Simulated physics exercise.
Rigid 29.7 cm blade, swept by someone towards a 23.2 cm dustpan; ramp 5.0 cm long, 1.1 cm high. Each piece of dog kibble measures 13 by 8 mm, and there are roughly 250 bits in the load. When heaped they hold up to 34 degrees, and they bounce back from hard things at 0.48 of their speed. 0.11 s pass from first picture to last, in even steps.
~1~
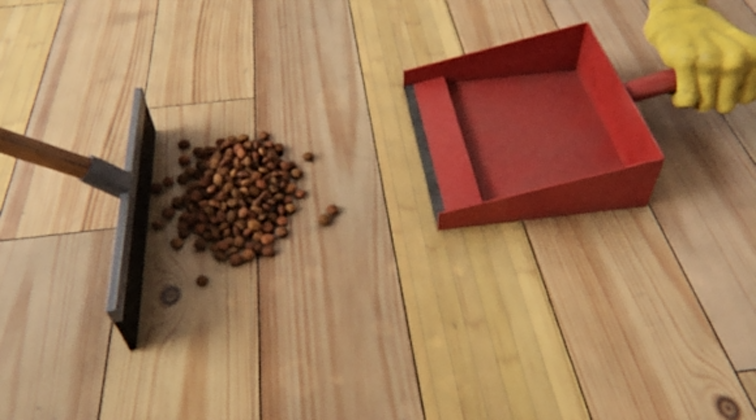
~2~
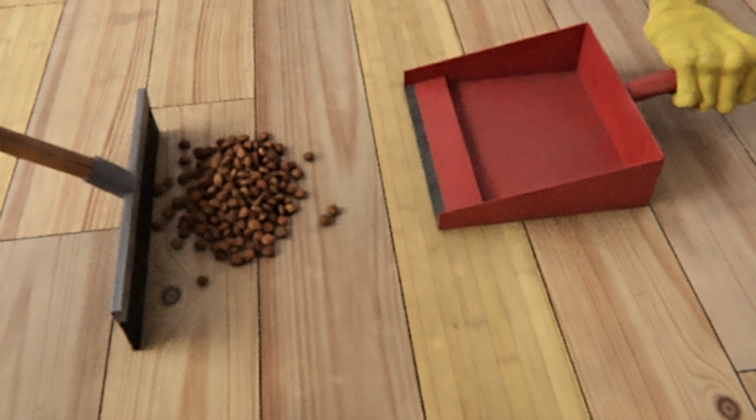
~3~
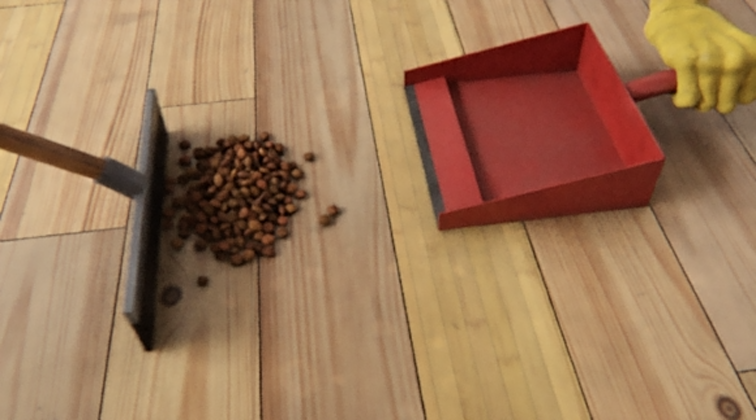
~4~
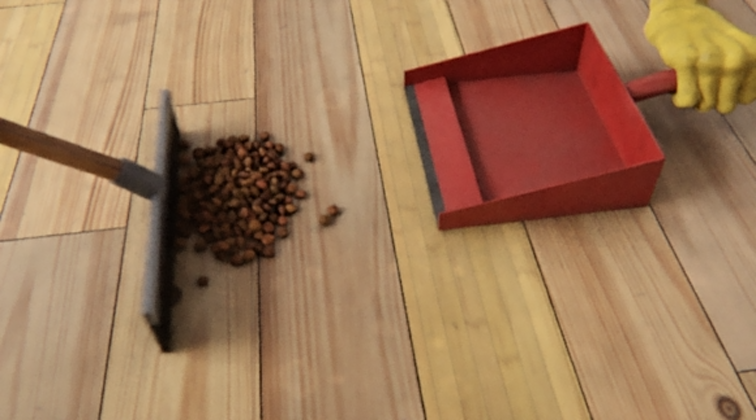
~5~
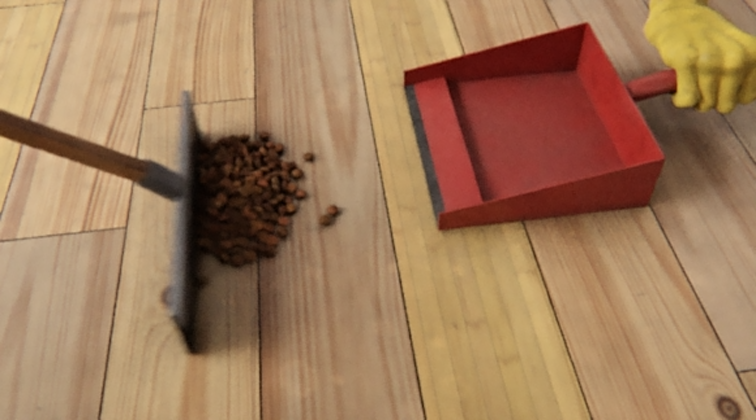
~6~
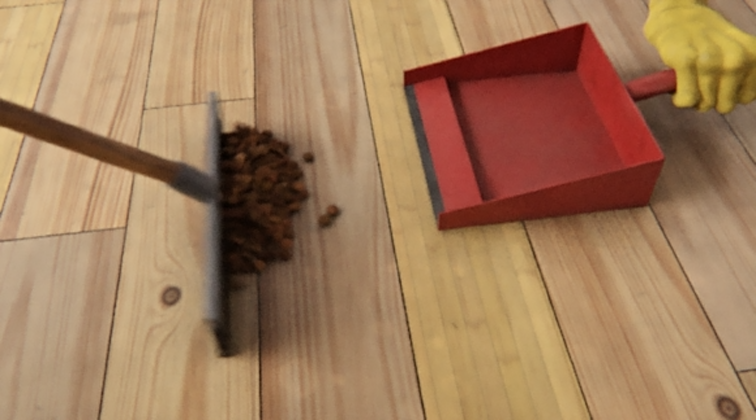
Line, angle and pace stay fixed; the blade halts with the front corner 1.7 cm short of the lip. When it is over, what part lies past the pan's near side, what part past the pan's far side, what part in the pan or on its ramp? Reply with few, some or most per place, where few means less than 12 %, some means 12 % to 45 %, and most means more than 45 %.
Past the pan's near side = some, past the pan's far side = few, in the pan or on its ramp = most.
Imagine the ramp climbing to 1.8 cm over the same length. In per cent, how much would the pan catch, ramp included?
Then around 55 percent, ramp counted.
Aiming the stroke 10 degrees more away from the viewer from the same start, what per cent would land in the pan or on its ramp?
Under that change, roughly 70 in a hundred.
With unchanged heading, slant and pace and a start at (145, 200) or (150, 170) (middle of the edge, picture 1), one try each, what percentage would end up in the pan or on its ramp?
Some 65 and 60 per cent.
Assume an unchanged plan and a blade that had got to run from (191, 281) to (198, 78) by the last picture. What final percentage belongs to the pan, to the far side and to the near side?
You'd see pan at 70, far at 10 and near at 5.
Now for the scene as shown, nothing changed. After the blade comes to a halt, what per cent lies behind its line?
Roughly 0 in a hundred.
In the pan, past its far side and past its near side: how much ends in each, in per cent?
Near 20, far 0, pan 60, all in per cent.
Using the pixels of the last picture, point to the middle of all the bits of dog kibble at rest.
In the last view, approximately (508, 178).
Then, 0.09 s after the last picture, middle of the blade 9 cm from the lip; 0 % over the lip, far side 0 %, near side 15 %.
Then, 0.14 s after the last picture, middle of the blade 4 cm from the lip; 10 % over the lip, far side 0 %, near side 20 %.
Then, 0.34 s after the last picture, middle of the blade 2 cm from the lip; 60 % over the lip, far side 0 %, near side 20 %.
In the end, near side 20 %, far side 0 %, pan 60 %, in front of the lip or behind the blade 15 %.
